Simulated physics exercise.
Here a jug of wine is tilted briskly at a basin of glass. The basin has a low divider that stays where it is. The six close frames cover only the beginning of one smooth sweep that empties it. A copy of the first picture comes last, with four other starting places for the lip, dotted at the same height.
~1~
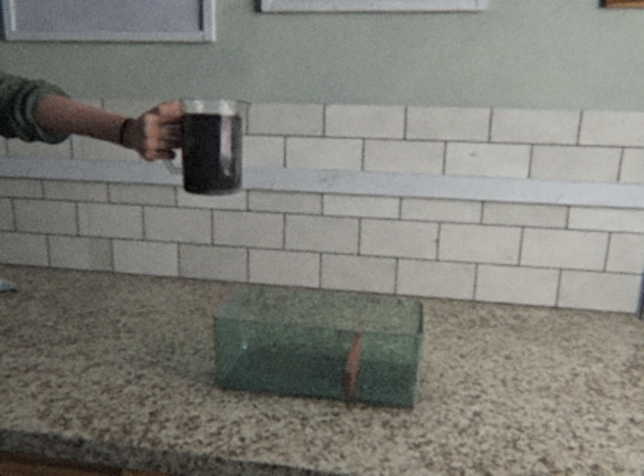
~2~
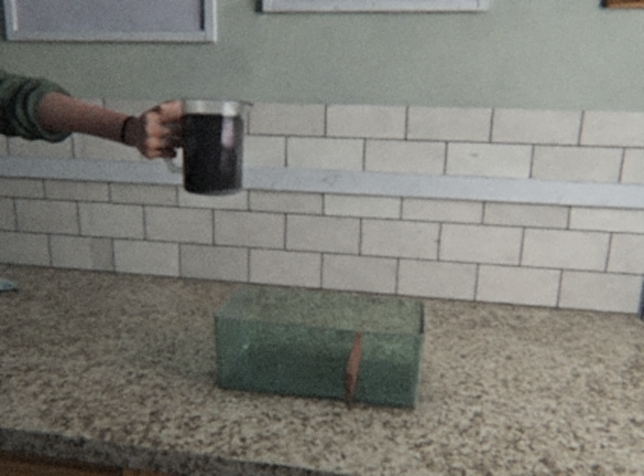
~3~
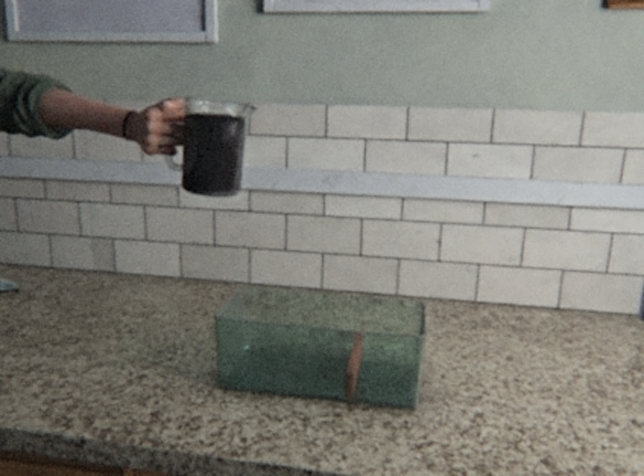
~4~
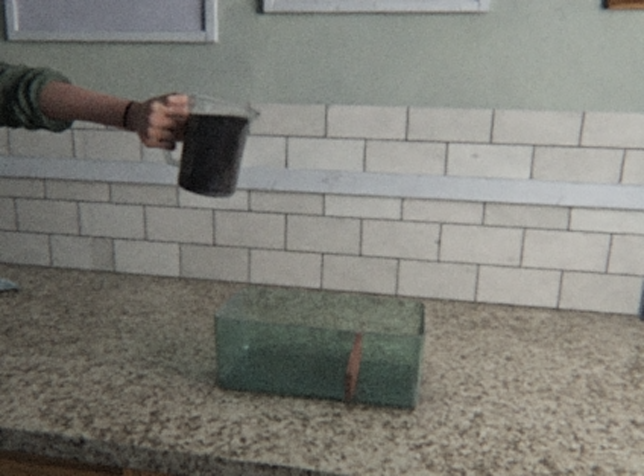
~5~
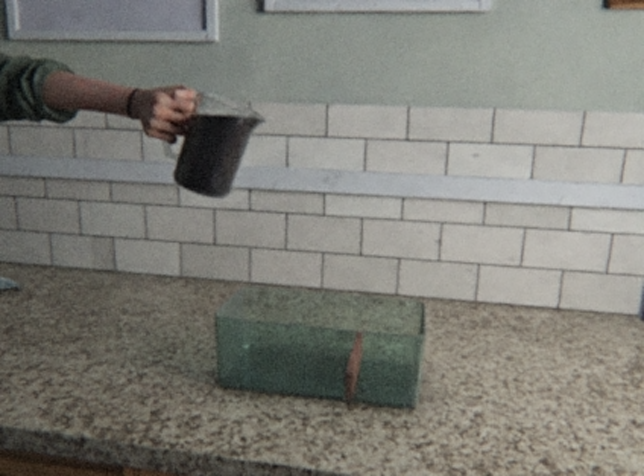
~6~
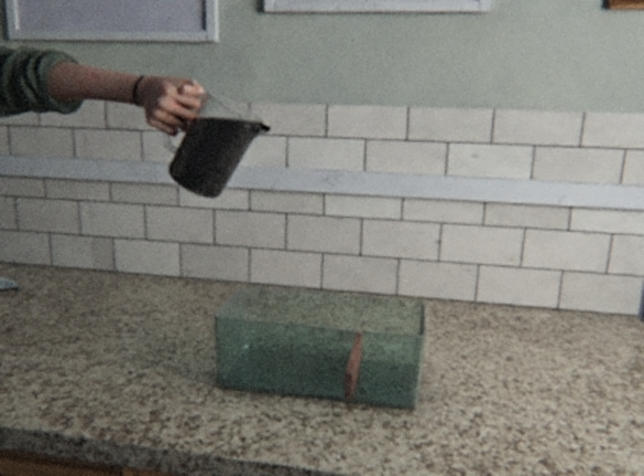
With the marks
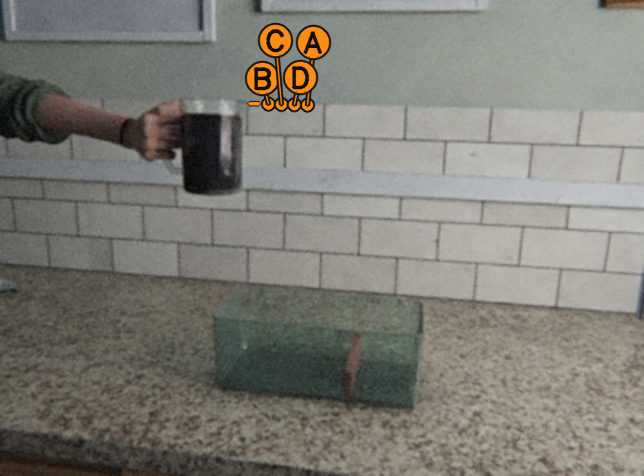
On a speckled kitchen counter sat a clear glass basin with a divider inside, while a hand above held a glass jug of dark wine upright, then tilted it rightward until the wine reached the lip.
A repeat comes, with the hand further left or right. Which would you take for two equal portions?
The best spot is C.
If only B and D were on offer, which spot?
The answer is D.
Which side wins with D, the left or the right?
The right one.
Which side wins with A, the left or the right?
More ends on the right.
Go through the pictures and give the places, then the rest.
Upright, lip at (250, 103); basin from (217, 384) to (417, 406); top of the wall at (353, 352); nothing has left yet.
Upright, lip at (252, 104); nothing has left yet.
Tipped about 5°, lip at (255, 108); nothing has left yet.
Tipped about 12°, lip at (259, 113); nothing has left yet.
Tipped about 20°, lip at (264, 120); nothing has left yet.
Tipped about 30°, lip at (268, 131); wine is over the lip, down to (268, 131).
On the marked copy, A at (307, 105); B at (268, 104); C at (281, 104); D at (294, 104).
For spot A, about 14 % ends left of the wall and 82 % right of it; 4 % is lost outside.
For spot B, about 87 % ends left of the wall and 5 % right of it; 8 % is lost outside.
For spot C, about 56 % ends left of the wall and 42 % right of it.
For spot D, about 19 % ends left of the wall and 78 % right of it; 3 % is lost outside.
